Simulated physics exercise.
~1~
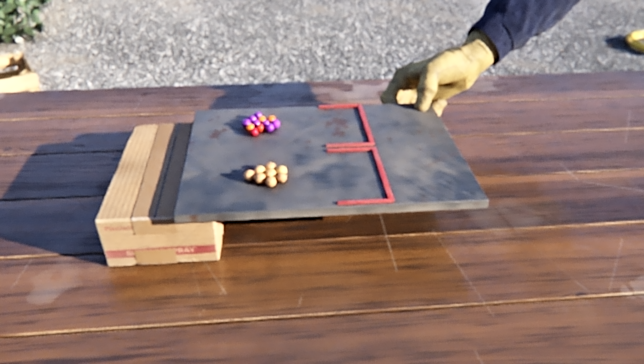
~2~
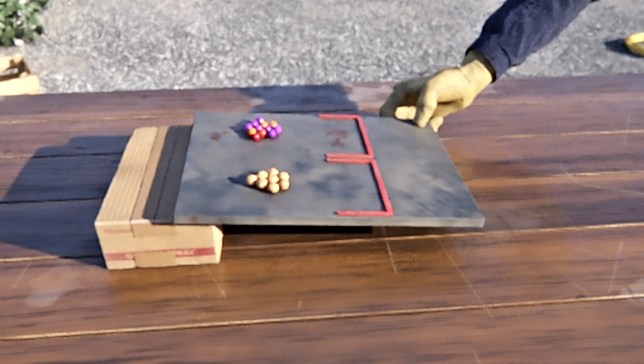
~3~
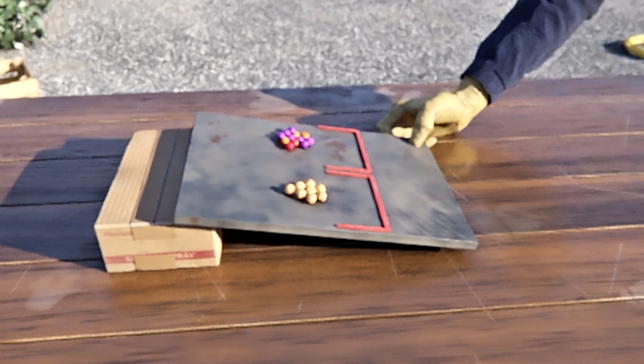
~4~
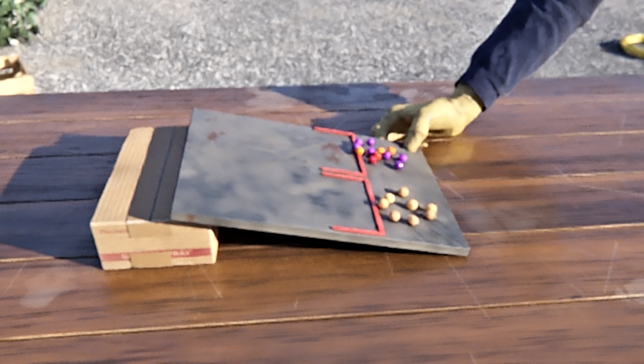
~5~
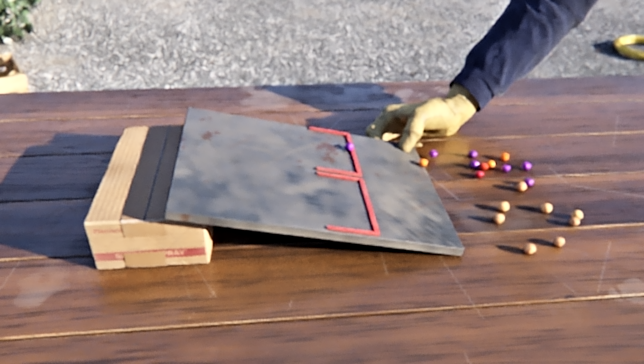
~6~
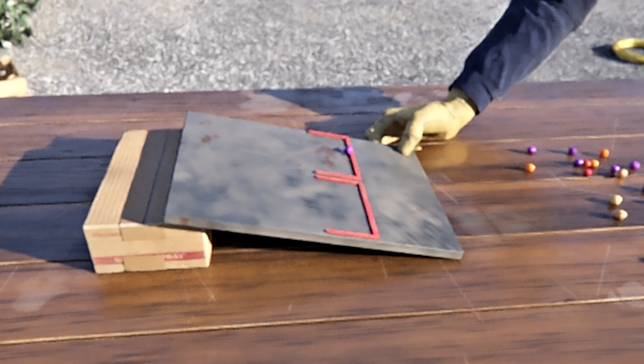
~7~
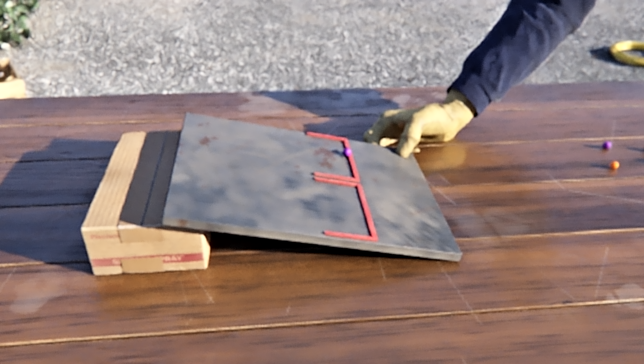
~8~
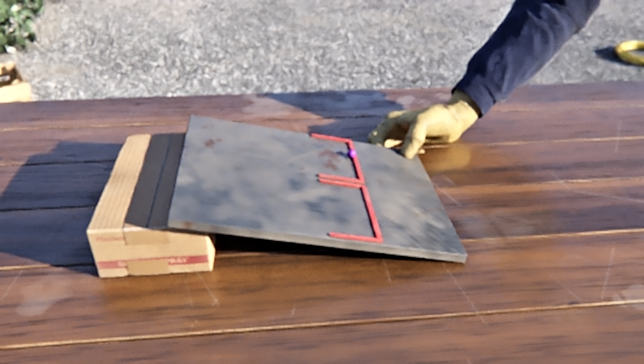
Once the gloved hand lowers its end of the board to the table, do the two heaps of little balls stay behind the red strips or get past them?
Both heaps get past the strips. The nearer tan balls all roll off to the right, and nearly all of the farther, colourful ones do too, with a purple one left at the strip.
Board tilting down under a gloved hand, two heaps of little balls rolling right past red strips, one purple ball staying behind.
